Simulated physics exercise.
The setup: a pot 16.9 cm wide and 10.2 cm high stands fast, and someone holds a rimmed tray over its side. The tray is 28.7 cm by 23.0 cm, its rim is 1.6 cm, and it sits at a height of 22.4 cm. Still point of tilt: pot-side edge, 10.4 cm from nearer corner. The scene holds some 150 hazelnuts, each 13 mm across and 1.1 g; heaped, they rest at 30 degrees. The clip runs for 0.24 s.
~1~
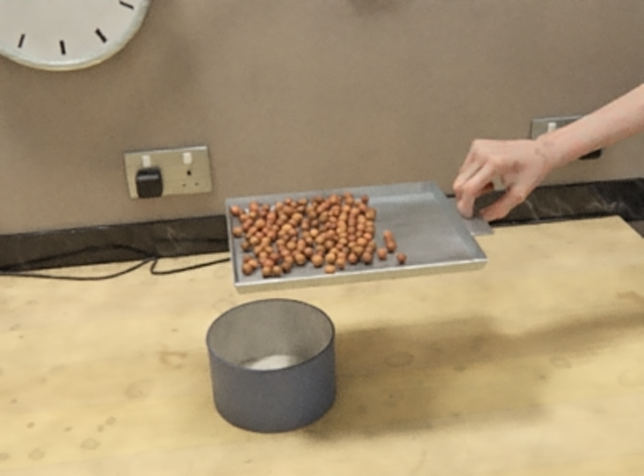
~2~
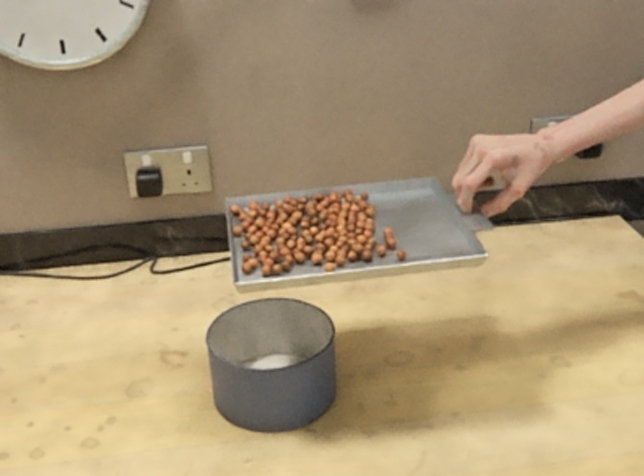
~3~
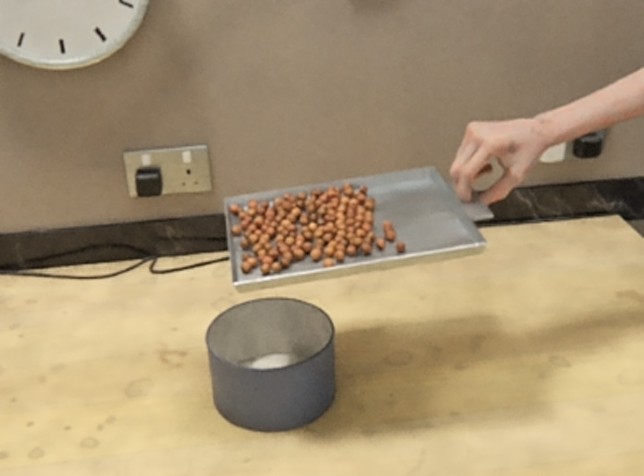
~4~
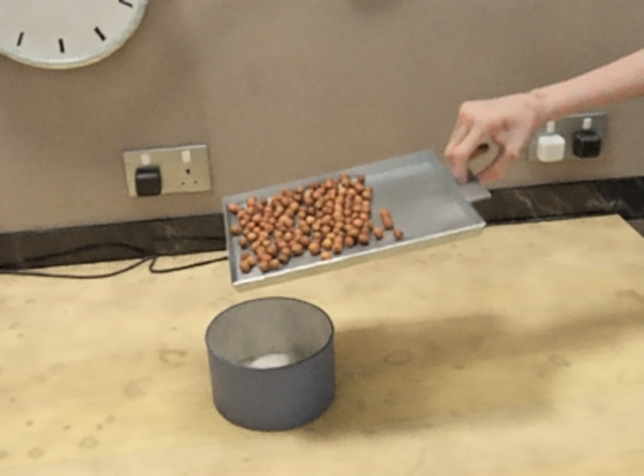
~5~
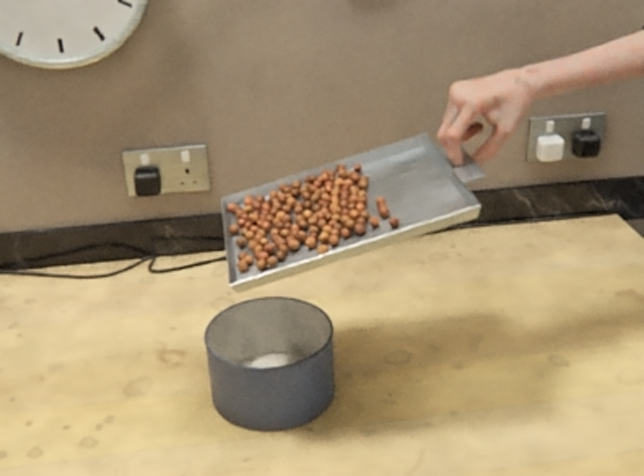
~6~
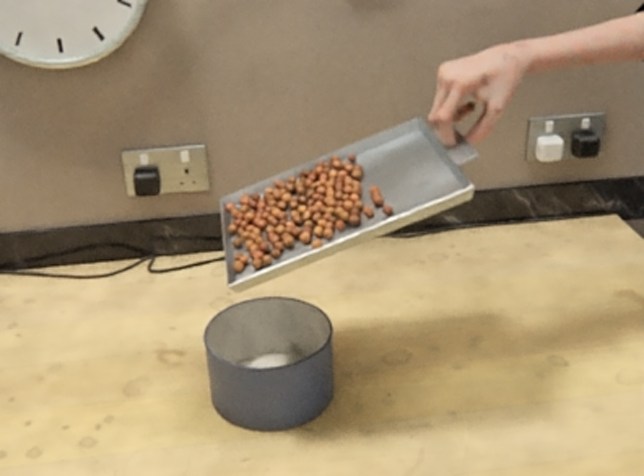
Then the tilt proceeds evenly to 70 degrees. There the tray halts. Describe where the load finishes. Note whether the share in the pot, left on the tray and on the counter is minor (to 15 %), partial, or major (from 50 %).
Noted: Pot minor; left on the tray partial; counter major.
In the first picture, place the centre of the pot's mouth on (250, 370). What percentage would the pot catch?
Close to 20 in a hundred.
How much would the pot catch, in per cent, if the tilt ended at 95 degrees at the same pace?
In that case, near 0 percent.
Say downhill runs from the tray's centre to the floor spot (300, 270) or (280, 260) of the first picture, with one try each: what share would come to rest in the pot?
The share comes to about 5 in a hundred, then about 10 in a hundred.
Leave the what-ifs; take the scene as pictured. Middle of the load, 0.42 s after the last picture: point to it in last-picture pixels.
Look about (239, 216) in the last view.
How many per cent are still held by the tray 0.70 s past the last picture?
Roughly 40 per cent.
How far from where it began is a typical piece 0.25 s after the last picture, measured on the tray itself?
Roughly 4 cm.
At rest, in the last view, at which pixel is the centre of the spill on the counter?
Spill centre at rest: About (160, 387).
Then, 0.25 s after the last picture, tilt 45 degrees; the tray holds 100 %, the pot 0 %.
Then, 0.42 s after the last picture, tilt 62 degrees; the tray holds 95 %, the pot 0 %.
Then, 0.70 s after the last picture, tilt 70 degrees; the tray holds 40 %, the pot 0 %.
In the end, pot 5 %, tray 25 %, counter 70 %.
